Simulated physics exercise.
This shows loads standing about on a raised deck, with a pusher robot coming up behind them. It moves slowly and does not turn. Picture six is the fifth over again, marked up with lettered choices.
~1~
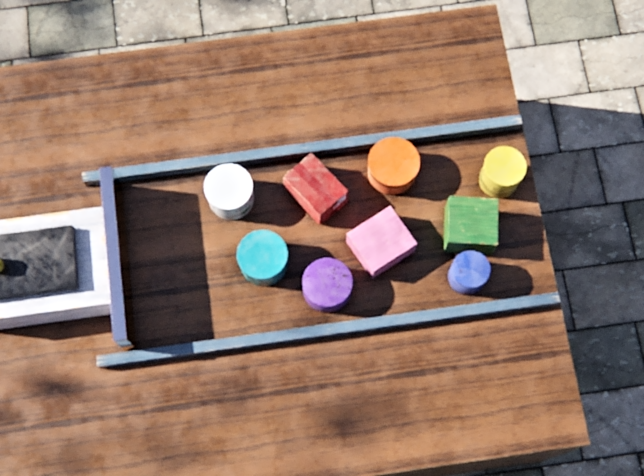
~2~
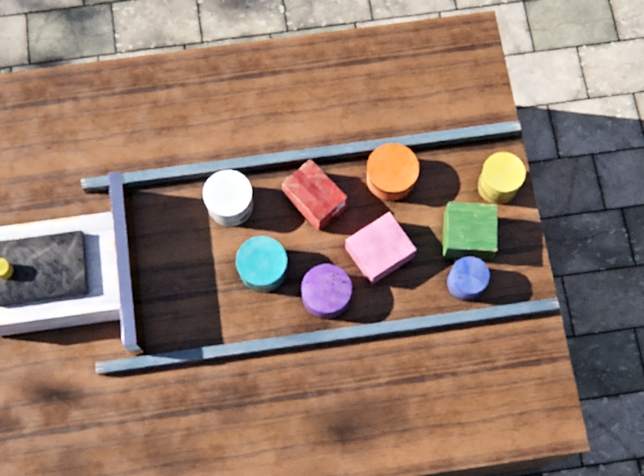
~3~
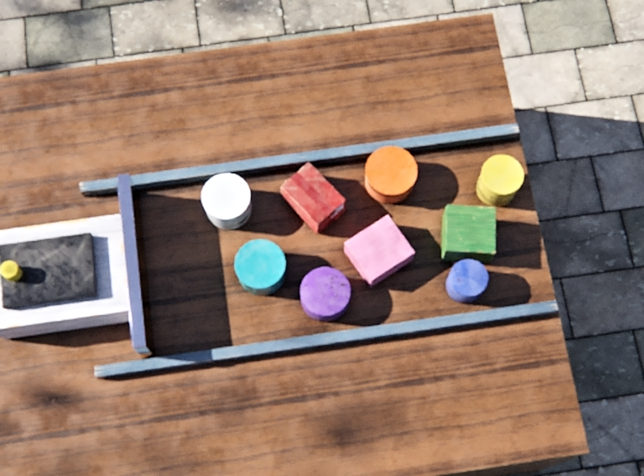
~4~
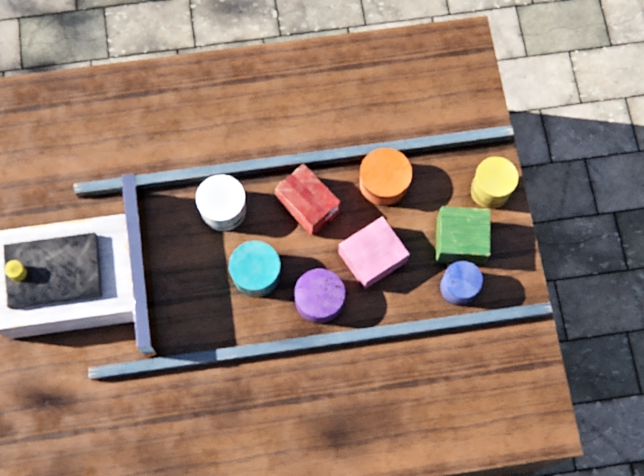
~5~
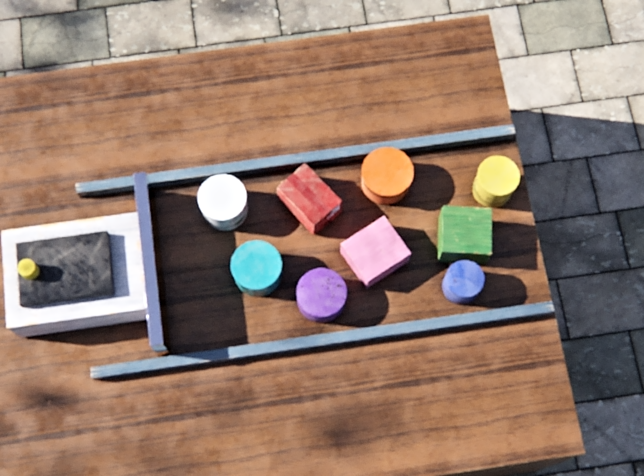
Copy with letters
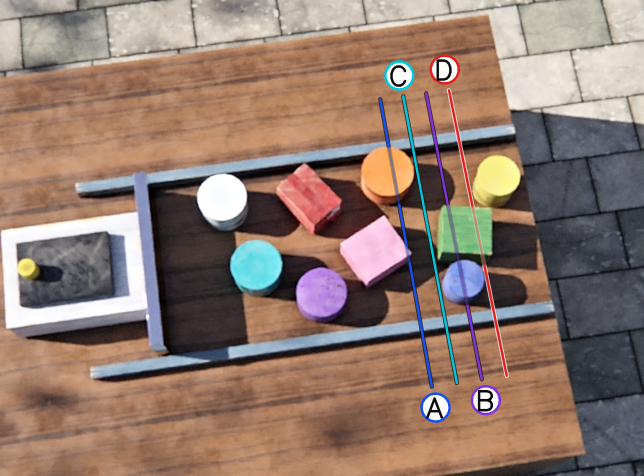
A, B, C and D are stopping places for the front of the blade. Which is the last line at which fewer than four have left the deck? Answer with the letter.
Up to line B.
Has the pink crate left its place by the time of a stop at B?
Yes.
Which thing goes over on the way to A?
The yellow pail goes over.
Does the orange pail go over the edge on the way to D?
Yes.
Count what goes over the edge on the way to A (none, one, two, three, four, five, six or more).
In all, one.
On the copy, A at (405, 237); B at (453, 230); C at (429, 233); D at (477, 227).
On B. First, robot (184, 252); white pail (283, 191); purple canister (328, 297).
Then, robot (293, 236); yellow pail (510, 185); green crate (497, 236).
Finally, robot (380, 224); yellow pail over the edge; green crate over the edge; three fallen.
By contrast, A is within the limit but short; C is within the limit but short; D drops five.
